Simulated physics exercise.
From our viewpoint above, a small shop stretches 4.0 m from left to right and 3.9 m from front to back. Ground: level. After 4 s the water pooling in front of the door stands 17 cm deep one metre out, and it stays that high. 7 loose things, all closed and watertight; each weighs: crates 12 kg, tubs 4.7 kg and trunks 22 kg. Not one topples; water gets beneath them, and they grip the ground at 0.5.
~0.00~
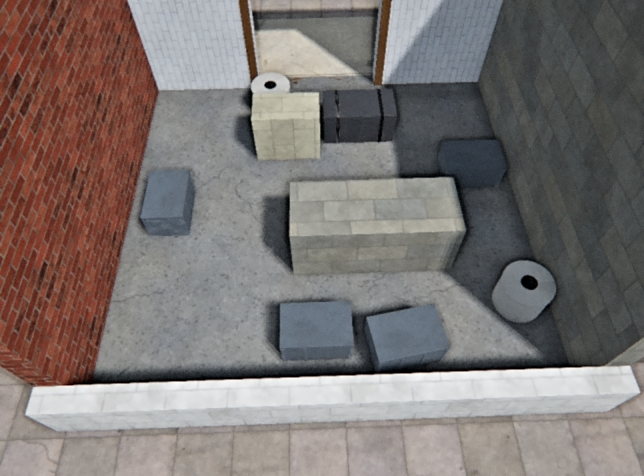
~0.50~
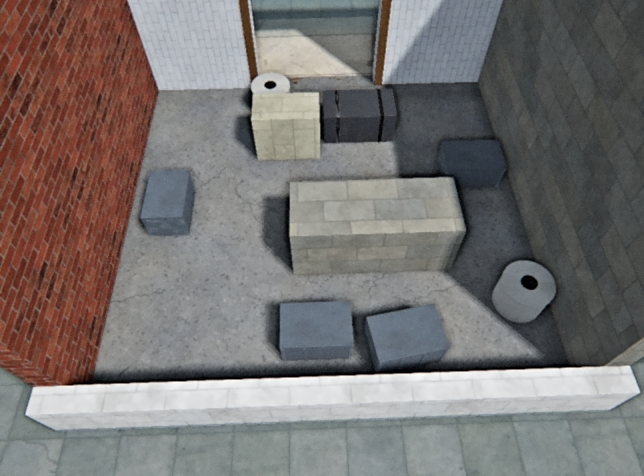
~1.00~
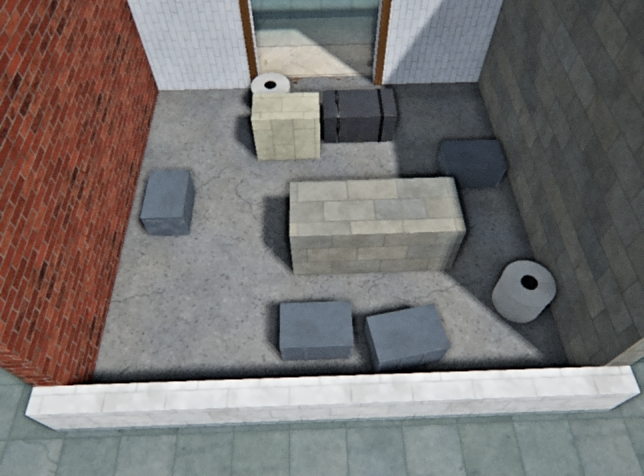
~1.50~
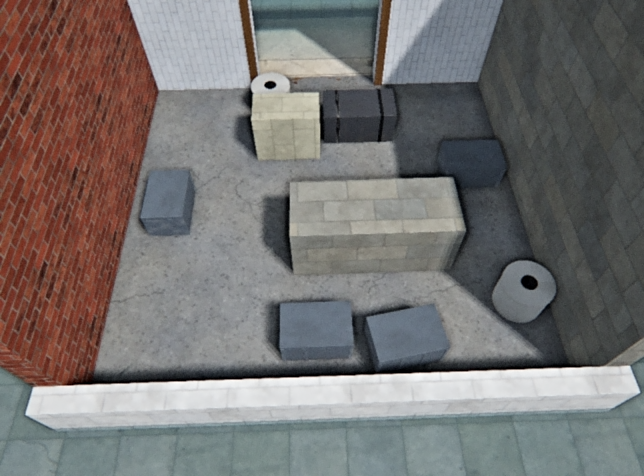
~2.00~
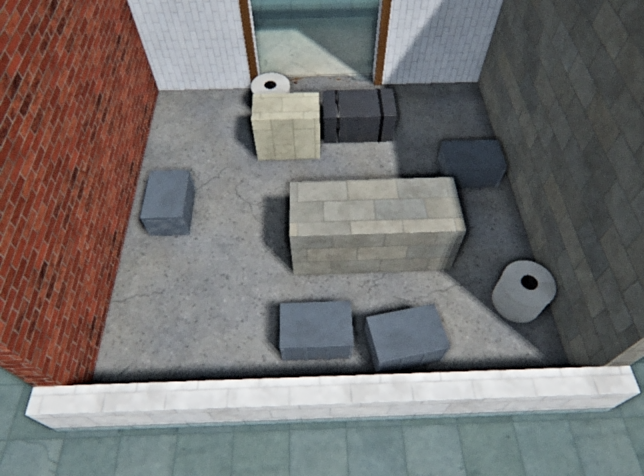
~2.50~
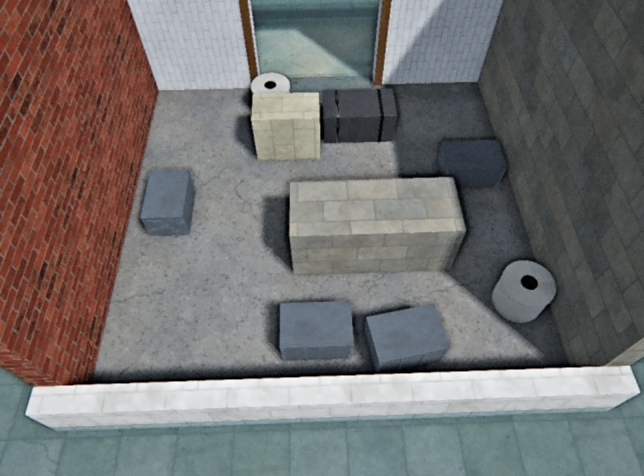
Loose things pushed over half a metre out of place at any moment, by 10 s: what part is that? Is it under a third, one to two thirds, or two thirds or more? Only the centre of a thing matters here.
The share moved is two out of three or more.
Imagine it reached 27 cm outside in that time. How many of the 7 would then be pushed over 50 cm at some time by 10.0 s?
You'd get 5 in that case.
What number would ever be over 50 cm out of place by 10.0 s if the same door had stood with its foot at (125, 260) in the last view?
The count would be 4.
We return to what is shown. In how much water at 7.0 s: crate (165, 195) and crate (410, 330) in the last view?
I'd put it at 6 cm and 0 cm respectively.
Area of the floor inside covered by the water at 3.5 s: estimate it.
Wet area: Approx. 1.0 m2.
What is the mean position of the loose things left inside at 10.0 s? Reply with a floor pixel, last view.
Centre of the remaining things: Roughly (360, 283).
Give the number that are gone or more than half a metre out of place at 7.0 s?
2.
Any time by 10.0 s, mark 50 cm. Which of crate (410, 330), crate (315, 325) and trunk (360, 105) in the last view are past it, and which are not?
Result, in turn: Stayed within / stayed within / exceeded.
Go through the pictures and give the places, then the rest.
In the first picture, a crate at (474, 154), on the bottom; a tub at (270, 85), on the bottom; 0.0 m2 under water; 0 of 7 have shifted.
In the second picture, a crate at (474, 154) rests on the ground; a tub at (270, 85) rests on the ground; water covers 0.0 m2; 0 of 7 have shifted.
In the third picture, a crate at (474, 154), on the bottom; a tub at (270, 85), on the bottom; 0.0 m2 under water; 0 of 7 have shifted.
In the fourth picture, a crate at (474, 154), on the bottom; a tub at (270, 85), on the bottom; 0.0 m2 under water; 0 of 7 have shifted.
In the fifth picture, a crate at (474, 154) rests on the ground; a tub at (270, 85), on the bottom; water covers 0.0 m2; 0 of 7 have shifted.
In the sixth picture, a crate at (474, 154) rests on the ground; a tub at (270, 85) rests on the ground; water covers 0.3 m2; 0 of 7 have shifted.
After 3.5 s 0 of 7 are over 50 cm from their spots; 0 afloat.
After 4.5 s 1 of 7 are over 50 cm from their spots; 0 afloat.
After 7.0 s 2 of 7 are over 50 cm from their spots; 3 afloat.
After 10.0 s 5 of 7 are over 50 cm from their spots, and 5 have been at some point; 5 afloat.
